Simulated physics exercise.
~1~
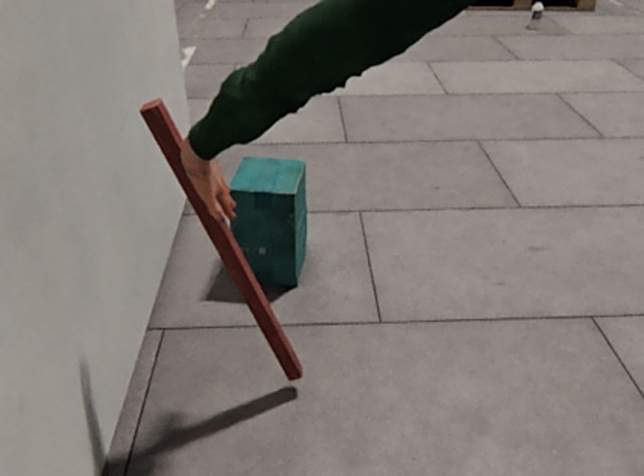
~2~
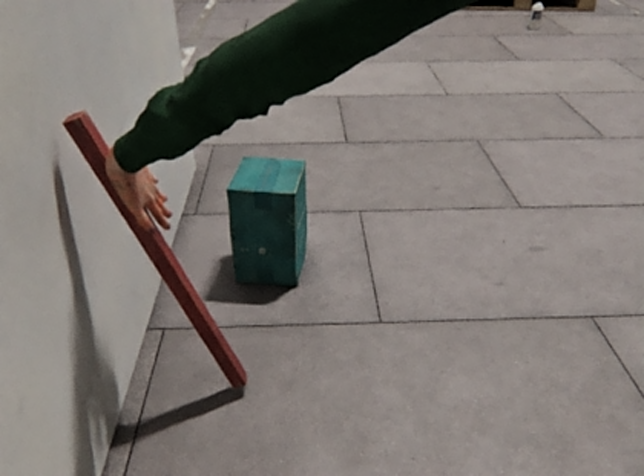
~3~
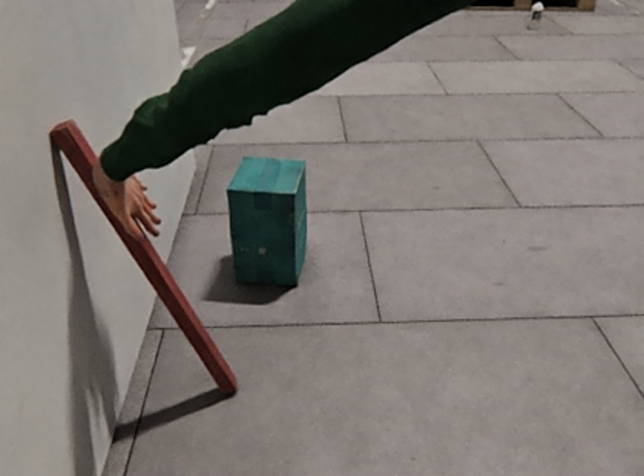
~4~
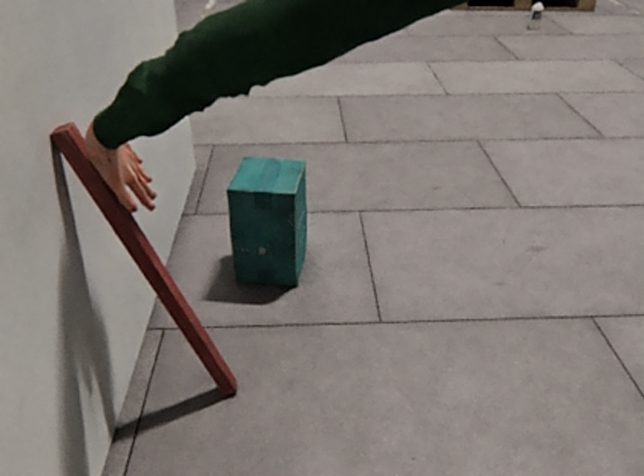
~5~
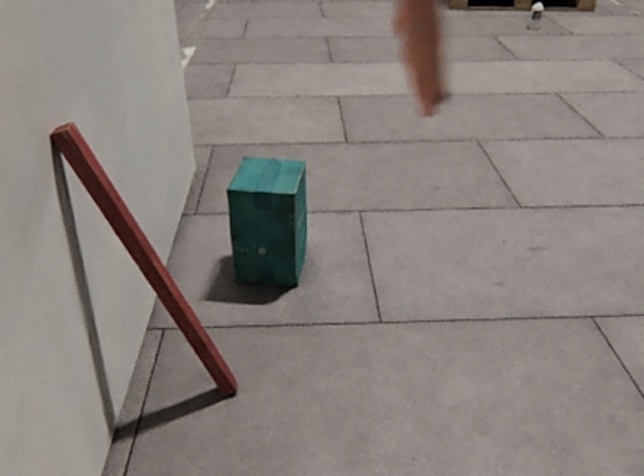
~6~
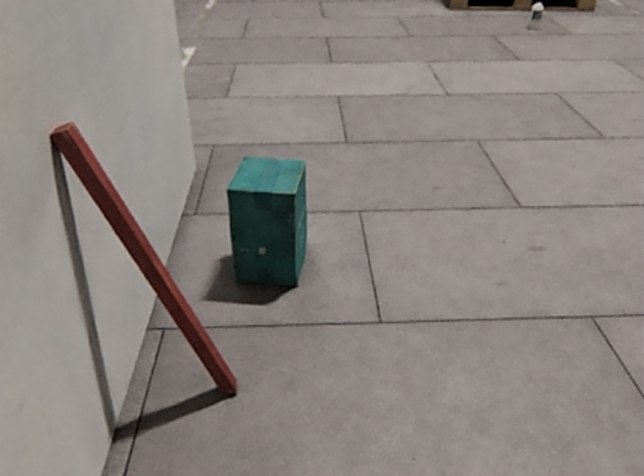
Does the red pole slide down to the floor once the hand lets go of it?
No, the red pole stays leaning against the wall after the hand lets go and draws away.
